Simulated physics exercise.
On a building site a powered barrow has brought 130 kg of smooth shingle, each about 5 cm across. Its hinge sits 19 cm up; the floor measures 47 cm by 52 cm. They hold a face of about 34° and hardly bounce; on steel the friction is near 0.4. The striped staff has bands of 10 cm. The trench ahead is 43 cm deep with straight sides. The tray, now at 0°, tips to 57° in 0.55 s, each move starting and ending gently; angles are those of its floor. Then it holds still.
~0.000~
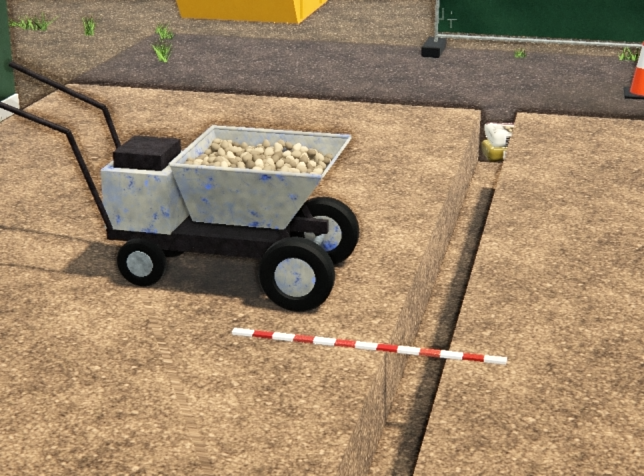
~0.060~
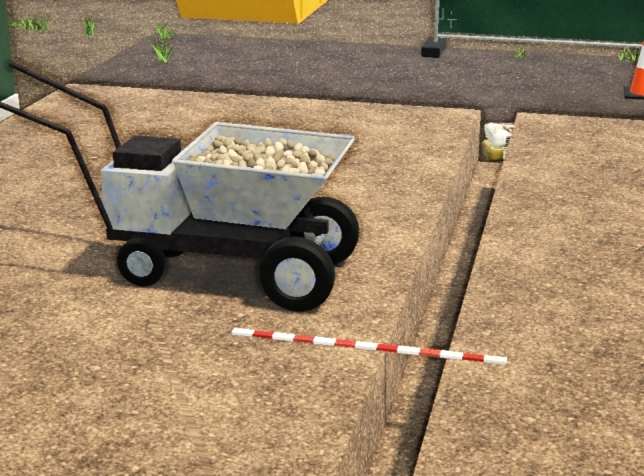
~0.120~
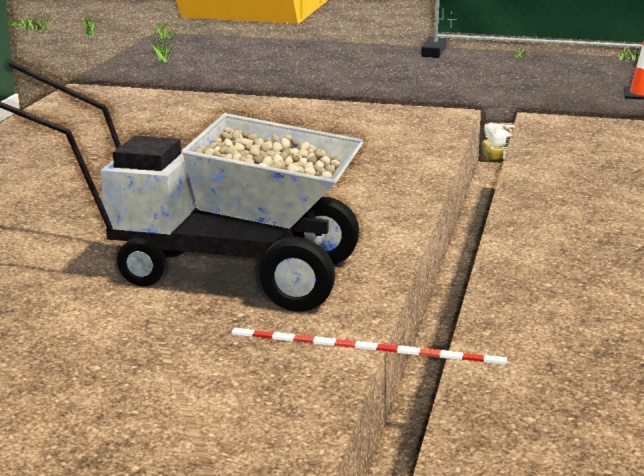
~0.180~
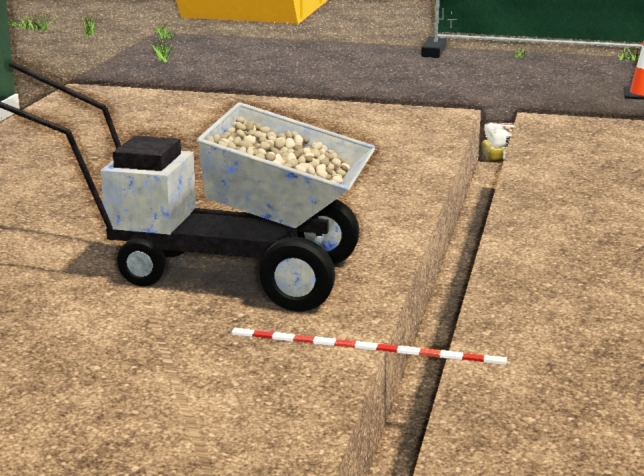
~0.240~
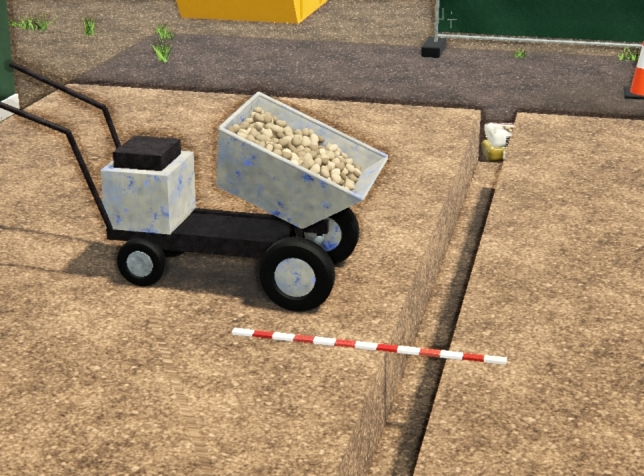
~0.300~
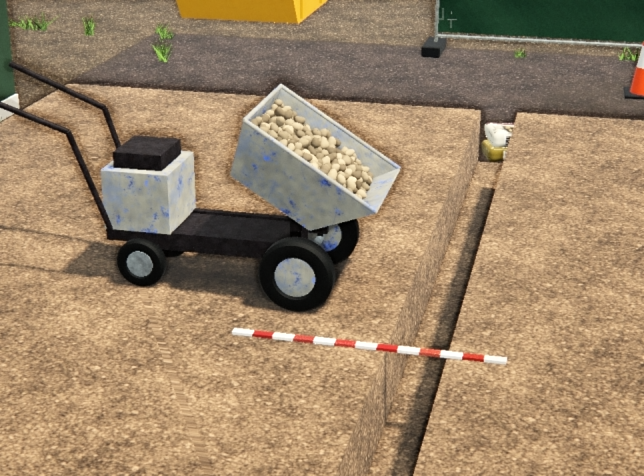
A powered barrow with black wheels and a blue-flecked pale grey tray full of smooth, cream-coloured stones stands on brown ground at a building site, seen from above and to one side. A red-and-white striped staff lies in front of it, near a narrow trench on the right. The tray tilts steadily up towards the right, its rear rising high, while the barrow and camera stay still.
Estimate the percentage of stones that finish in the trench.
Close to 33 in a hundred.
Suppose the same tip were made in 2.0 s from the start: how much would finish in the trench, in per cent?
It would be near 55 per cent.
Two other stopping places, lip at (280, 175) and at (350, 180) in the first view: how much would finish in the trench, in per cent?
Near 50 per cent from the first place, 15 from the second.
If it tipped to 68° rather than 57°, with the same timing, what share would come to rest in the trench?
Then about 45 per cent.
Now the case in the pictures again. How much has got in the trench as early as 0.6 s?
Some 10 per cent.
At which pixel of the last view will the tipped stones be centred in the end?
Around (476, 299).
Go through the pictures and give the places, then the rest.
In the first picture, lip at (322, 177), floor tilted 0°, highest stones at (258, 150).
In the second picture, lip at (325, 178), floor tilted 2°, highest stones at (246, 148); the stones move at 0.5 m/s on average.
In the third picture, lip at (335, 182), floor tilted 7°, highest stones at (239, 141); the stones move at 0.9 m/s on average.
In the fourth picture, lip at (348, 189), floor tilted 14°, highest stones at (242, 128); the stones move at 1.2 m/s on average.
In the fifth picture, the tray is at 23°, its lip at (363, 199); the top of the load is at (255, 118); the stones move at 1.3 m/s on average.
In the sixth picture, lip at (376, 212), floor tilted 32°, highest stones at (276, 111); the stones move at 1.4 m/s on average.
After 0.4 s the floor is at 48°; 100 % in the tray; the foremost stones are at (384, 213).
After 0.6 s the floor is at 57°; 89 % in the tray, 11 % in the trench; the foremost stones are at (456, 264).
After 1.0 s the floor is at 57°; 46 % in the tray, 18 % in the trench, 36 % past the trench; the foremost stones are at (593, 309).
After 3.0 s the floor is at 57°; 30 % in the tray, 33 % in the trench, 38 % past the trench; the foremost stones are past the picture's edge.
